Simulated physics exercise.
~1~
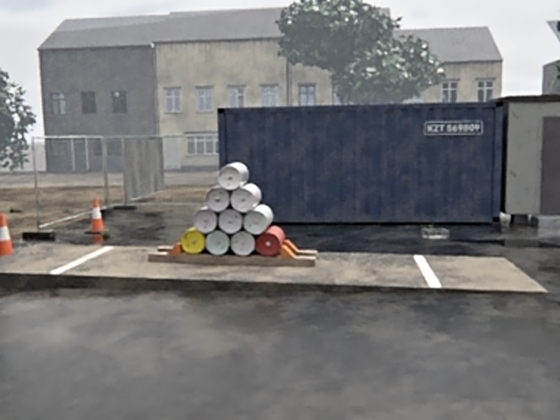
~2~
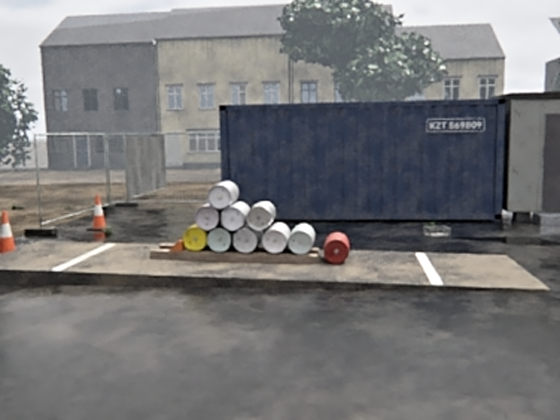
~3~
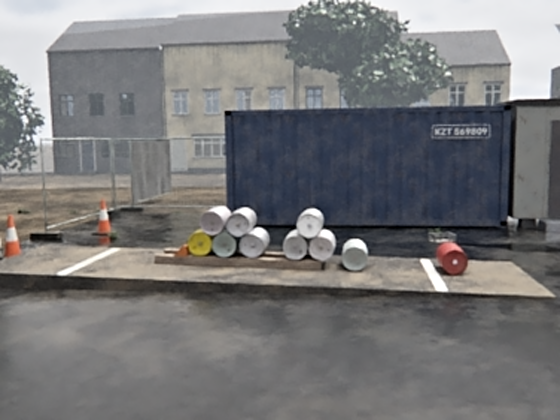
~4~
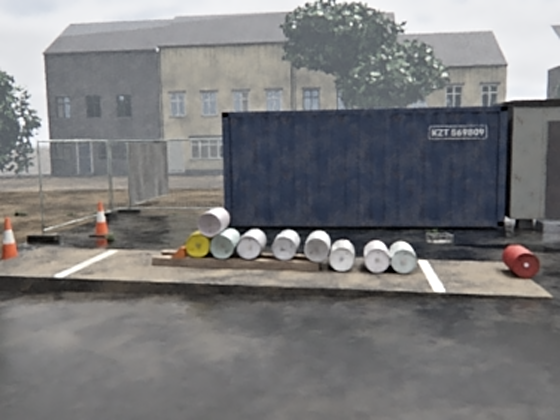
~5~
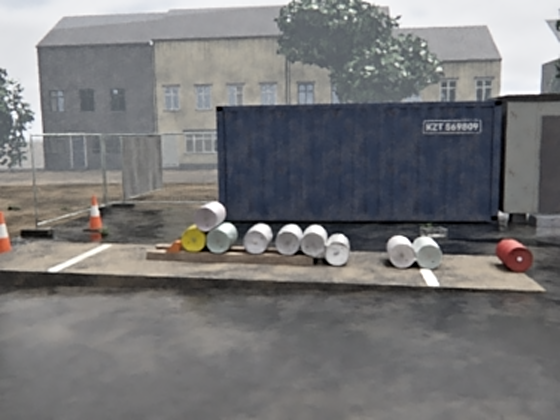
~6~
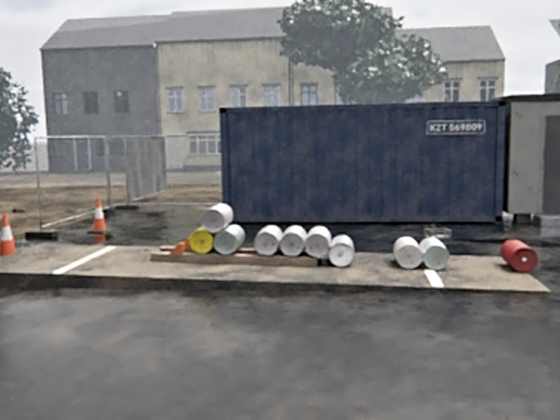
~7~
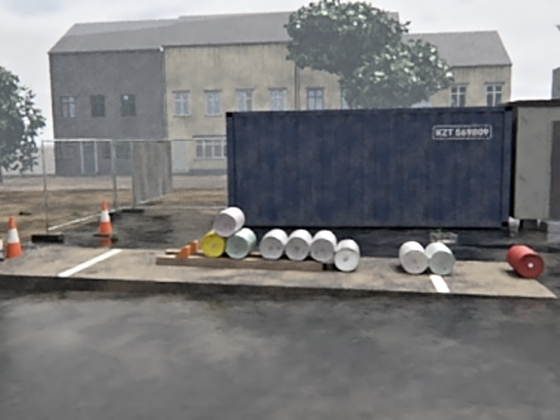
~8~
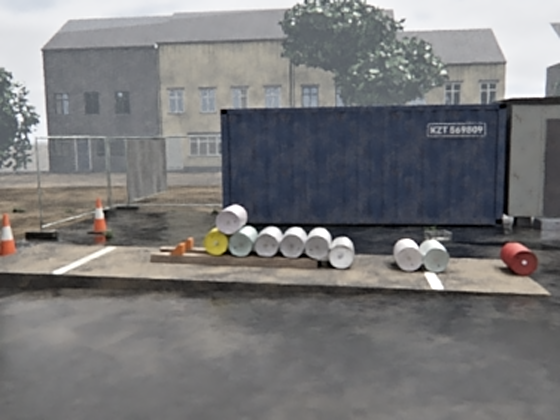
A pyramid of white kegs with a yellow and a red one collapsed to the right in front of a blue container, the red rolling past the white line, and the rest settled in a broken row, the yellow shifting slightly on the bearers.
